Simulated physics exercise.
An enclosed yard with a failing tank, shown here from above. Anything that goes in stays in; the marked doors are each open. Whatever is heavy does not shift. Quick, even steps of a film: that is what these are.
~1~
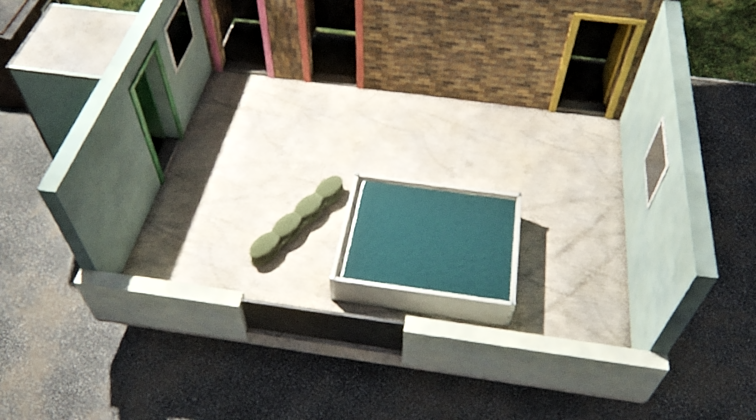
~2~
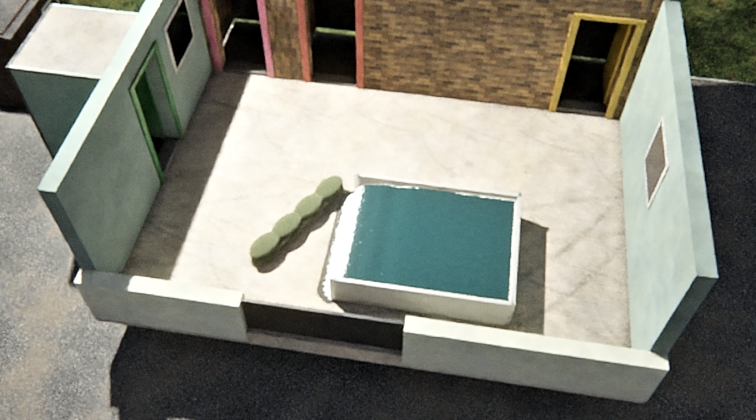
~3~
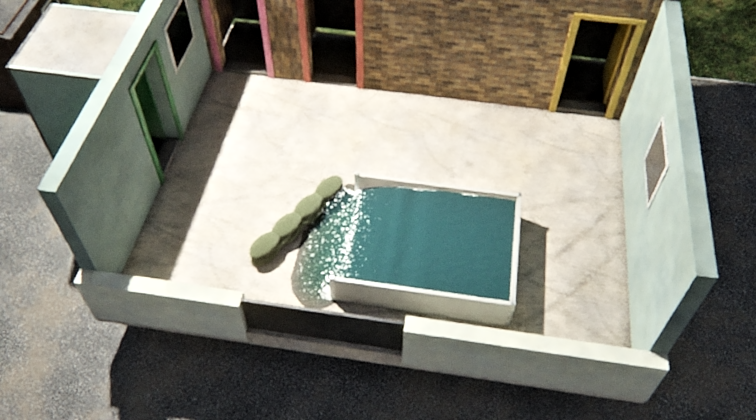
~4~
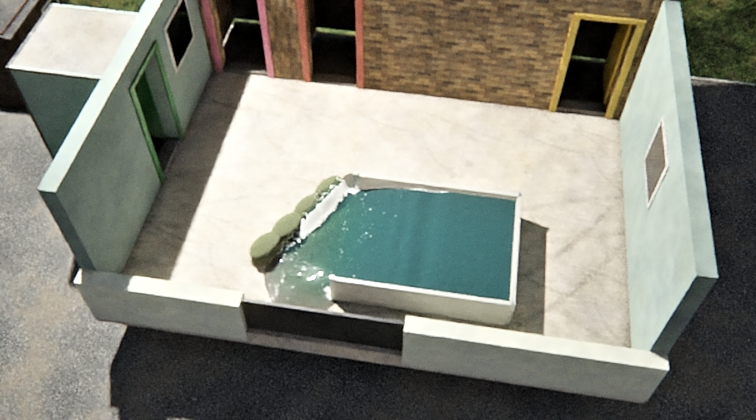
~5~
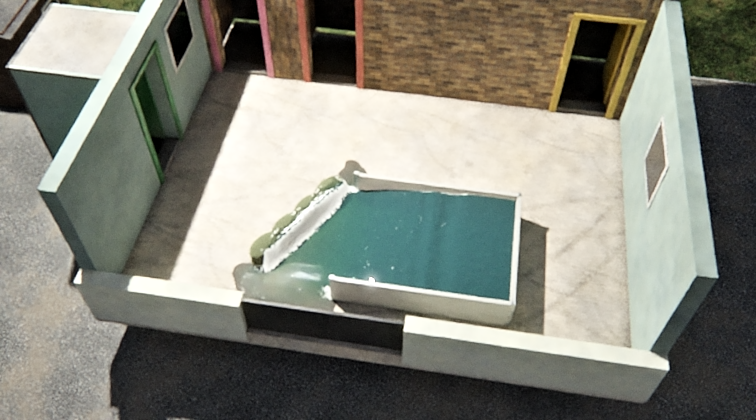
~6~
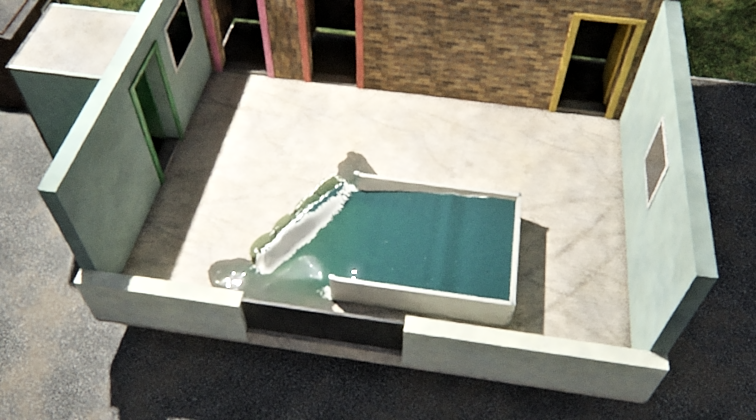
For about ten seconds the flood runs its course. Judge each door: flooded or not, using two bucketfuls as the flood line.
As I see it, the yellow door sees no more than two buckets come in. The red door sees more than two buckets come in. The green door sees no more than two buckets come in. The pink door sees more than two buckets come in.
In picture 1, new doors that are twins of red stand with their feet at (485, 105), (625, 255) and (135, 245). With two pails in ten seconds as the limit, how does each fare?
First stays short of it, second stays short of it, third crosses the line.
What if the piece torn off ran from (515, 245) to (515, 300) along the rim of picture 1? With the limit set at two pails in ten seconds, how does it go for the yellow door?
Check on yellow - it gets too much.
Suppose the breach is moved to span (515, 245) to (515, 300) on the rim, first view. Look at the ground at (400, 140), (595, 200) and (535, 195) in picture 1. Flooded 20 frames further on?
Taken in turn they're unwetted, swamped and swamped.
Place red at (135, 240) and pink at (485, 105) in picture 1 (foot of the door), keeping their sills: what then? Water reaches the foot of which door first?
That would be the one in red.
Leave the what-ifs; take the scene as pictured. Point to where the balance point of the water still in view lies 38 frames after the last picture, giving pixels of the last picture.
It's close to (350, 224).
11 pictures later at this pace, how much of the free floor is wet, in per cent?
I reckon around 30 %.
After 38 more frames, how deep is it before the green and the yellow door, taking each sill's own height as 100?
Roughly 70 per cent, then 10 per cent.
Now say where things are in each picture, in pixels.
The tank at (429, 238) is whole and still, in the first picture.
The front is at (327, 297), out from the gap at (348, 240), in the second picture.
The front is at (310, 301), out from the gap at (348, 241), in the third picture.
Water pours out at (348, 241) and has run to a hidden place, in the fourth picture.
Water pours out at (348, 241) and has run to (242, 284), in the fifth picture.
The front is at (215, 270), out from the gap at (348, 241), in the sixth picture.
A moment on, water covers 15 % of the floor; the yellow door not reached, the red door not reached, the green door not reached, the pink door not reached.
Next, water covers 30 % of the floor; the yellow door not reached, the red door not reached, the green door not reached, the pink door not reached.
Then, water covers 40 % of the floor; the yellow door not reached, the red door wet at the sill, nothing in, the green door wet at the sill, nothing in, the pink door not reached.
Later, water covers 75 % of the floor; the yellow door wet at the sill, nothing in, the red door under two buckets in, the green door wet at the sill, nothing in, the pink door over two buckets in.
In the end, water covers 95 % of the floor; the yellow door wet at the sill, nothing in, the red door over two buckets in, the green door wet at the sill, nothing in, the pink door far over two buckets in.
